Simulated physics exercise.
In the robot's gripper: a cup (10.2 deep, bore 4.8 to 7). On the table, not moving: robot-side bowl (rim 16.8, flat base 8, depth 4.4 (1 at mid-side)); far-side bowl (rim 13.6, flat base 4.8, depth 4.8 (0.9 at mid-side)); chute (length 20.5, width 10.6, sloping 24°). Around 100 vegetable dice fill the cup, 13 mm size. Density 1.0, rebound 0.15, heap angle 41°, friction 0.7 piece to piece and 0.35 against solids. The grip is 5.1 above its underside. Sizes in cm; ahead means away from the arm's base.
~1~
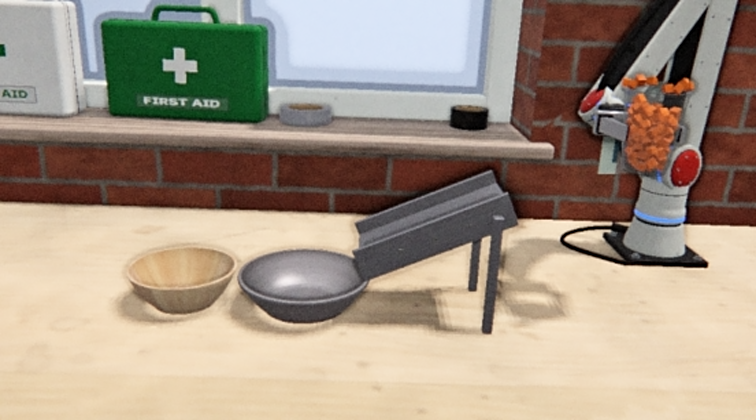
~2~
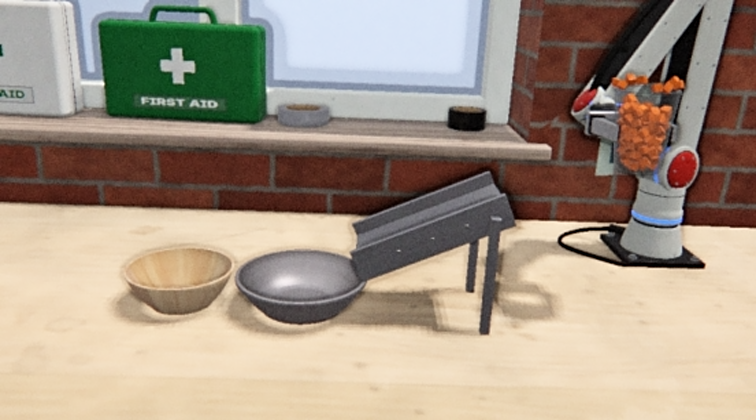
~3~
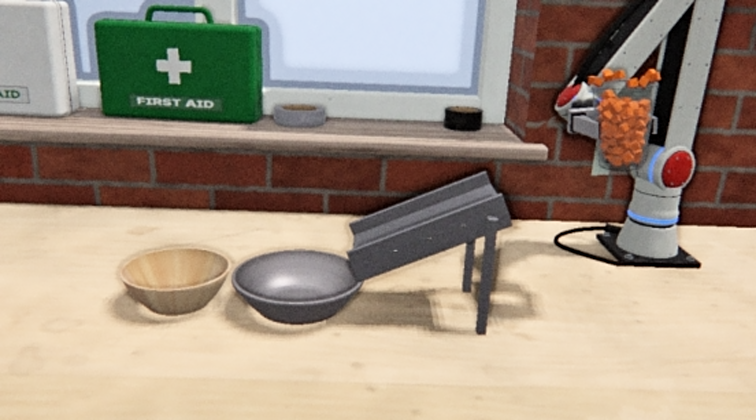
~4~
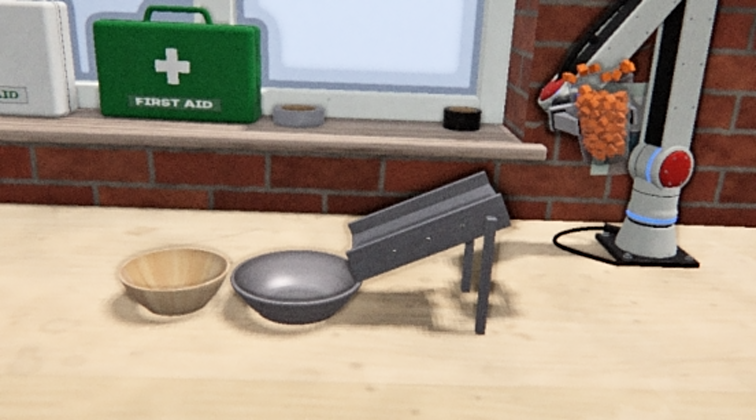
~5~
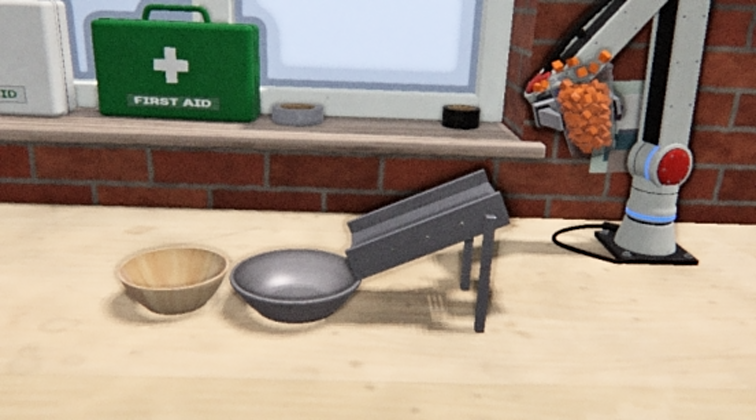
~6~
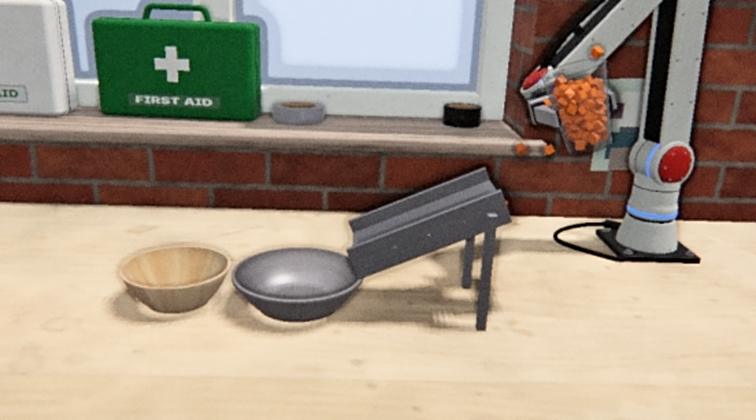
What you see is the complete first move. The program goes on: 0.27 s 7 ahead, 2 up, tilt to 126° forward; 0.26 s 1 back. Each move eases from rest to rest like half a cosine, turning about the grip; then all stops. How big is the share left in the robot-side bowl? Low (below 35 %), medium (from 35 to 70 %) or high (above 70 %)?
A high share, above 70 %, ends in the robot-side bowl.
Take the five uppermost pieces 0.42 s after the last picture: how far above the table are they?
Some 24 cm.
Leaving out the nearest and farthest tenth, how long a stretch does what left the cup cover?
Some 6 cm.
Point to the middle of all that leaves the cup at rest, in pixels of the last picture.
Around (293, 293).
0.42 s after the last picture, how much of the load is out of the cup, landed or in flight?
About 90 per cent by then.
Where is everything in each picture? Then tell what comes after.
In the first frame, cup middle at (650, 133), level; upper third of the load around (654, 112), from x 625 to 690, top at y 80; 99 in the cup.
In the second frame, cup middle at (642, 132), tilted 2° forward; upper third of the load around (644, 111), from x 615 to 680, top at y 80.
In the third frame, cup middle at (623, 127), tilted 7° forward; upper third of the load around (625, 106), from x 595 to 655, top at y 75.
In the fourth frame, cup middle at (603, 120), tilted 13° forward; upper third of the load around (602, 99), from x 570 to 630, top at y 65.
In the fifth frame, cup middle at (586, 113), tilted 18° forward; upper third of the load around (584, 92), from x 540 to 605, top at y 55; 94 in the cup, 5 on the chute or in flight.
In the sixth frame, cup middle at (582, 109), tilted 20° forward; upper third of the load around (580, 92), from x 505 to 605, top at y 55; 93 in the cup, 6 on the chute or in flight.
Then, 0.21 s later, tilted 114° forward, highest piece 33 above the table; 92 in the cup, 6 on the table or floor, 1 on the chute or in flight.
Then, 0.42 s later, tilted 126° forward, highest piece 24 above the table; 10 in the cup, 6 on the table or floor, 5 in the robot-side bowl, 78 on the chute or in flight.
Then, 0.73 s later, tilted 126° forward, highest piece 12 above the table; 84 in the robot-side bowl, 6 on the table or floor, 9 on the chute or in flight.
Then, 1.78 s later, tilted 126° forward, highest piece 3 above the table; 93 in the robot-side bowl, 6 on the table or floor.
At rest, 93 in the robot-side bowl, 6 on the table or floor. That is 94 % in the robot-side bowl.
